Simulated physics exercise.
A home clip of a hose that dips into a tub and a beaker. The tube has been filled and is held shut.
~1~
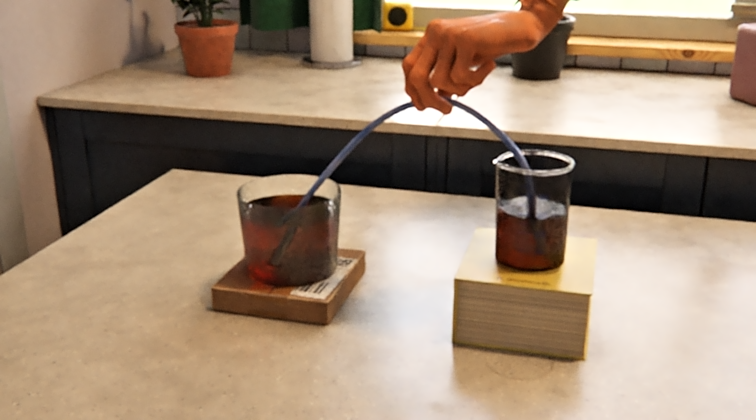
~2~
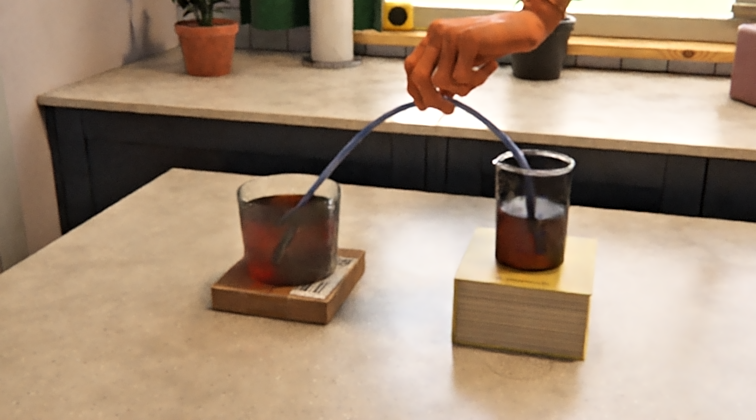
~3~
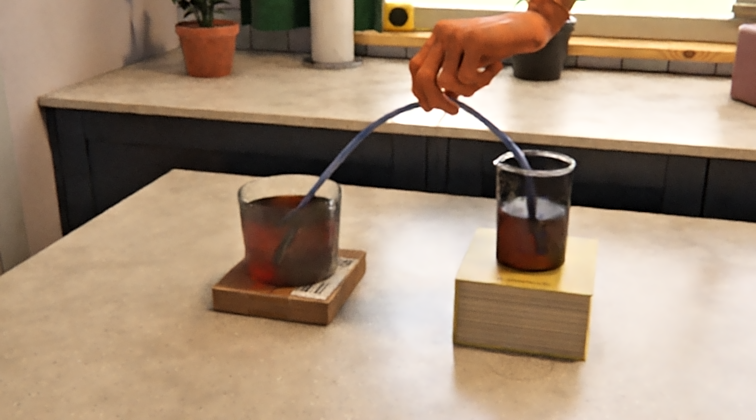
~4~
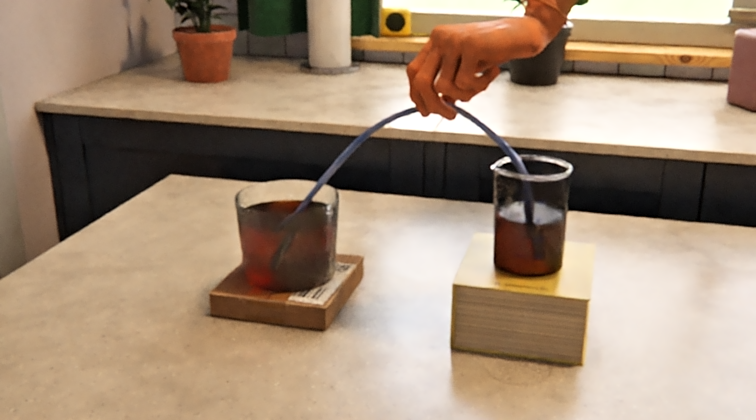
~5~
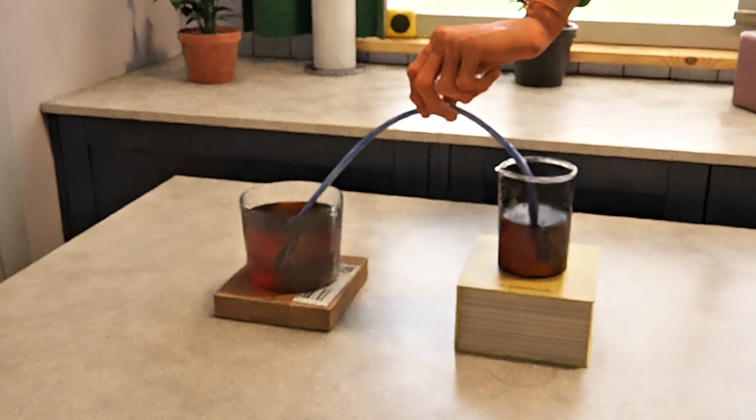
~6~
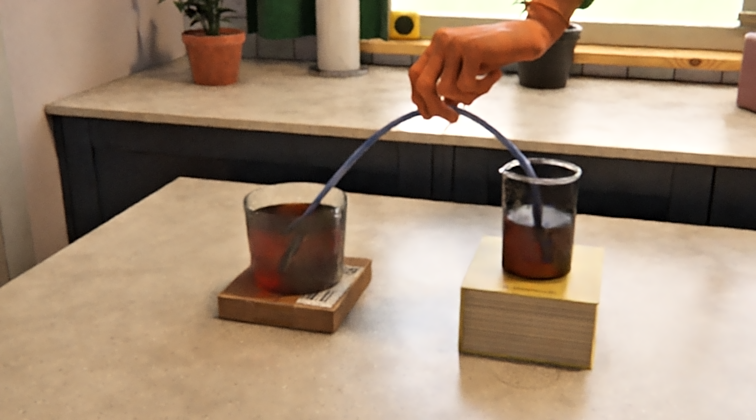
The clip shows a hand pinching the top of a blue hose that arches between a wide tub on a box at left and a beaker on a thick book at right, both holding reddish-brown liquid, with almost no movement.
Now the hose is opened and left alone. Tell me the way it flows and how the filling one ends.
Flow is into the left one, and the taker stays below its rim.
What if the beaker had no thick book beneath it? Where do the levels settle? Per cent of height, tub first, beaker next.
About 60 and 80 per cent.
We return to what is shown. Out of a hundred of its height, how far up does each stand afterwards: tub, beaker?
In turn 85 and 30 per cent.
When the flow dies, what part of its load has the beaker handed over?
Some 40 per cent.
Next, the tub is about three quarters full; the beaker is about half full.
After that, the tub is about three quarters full; the beaker is about a third full.
Finally, the tub is about three quarters full; the beaker is about a third full; the two surfaces are level.
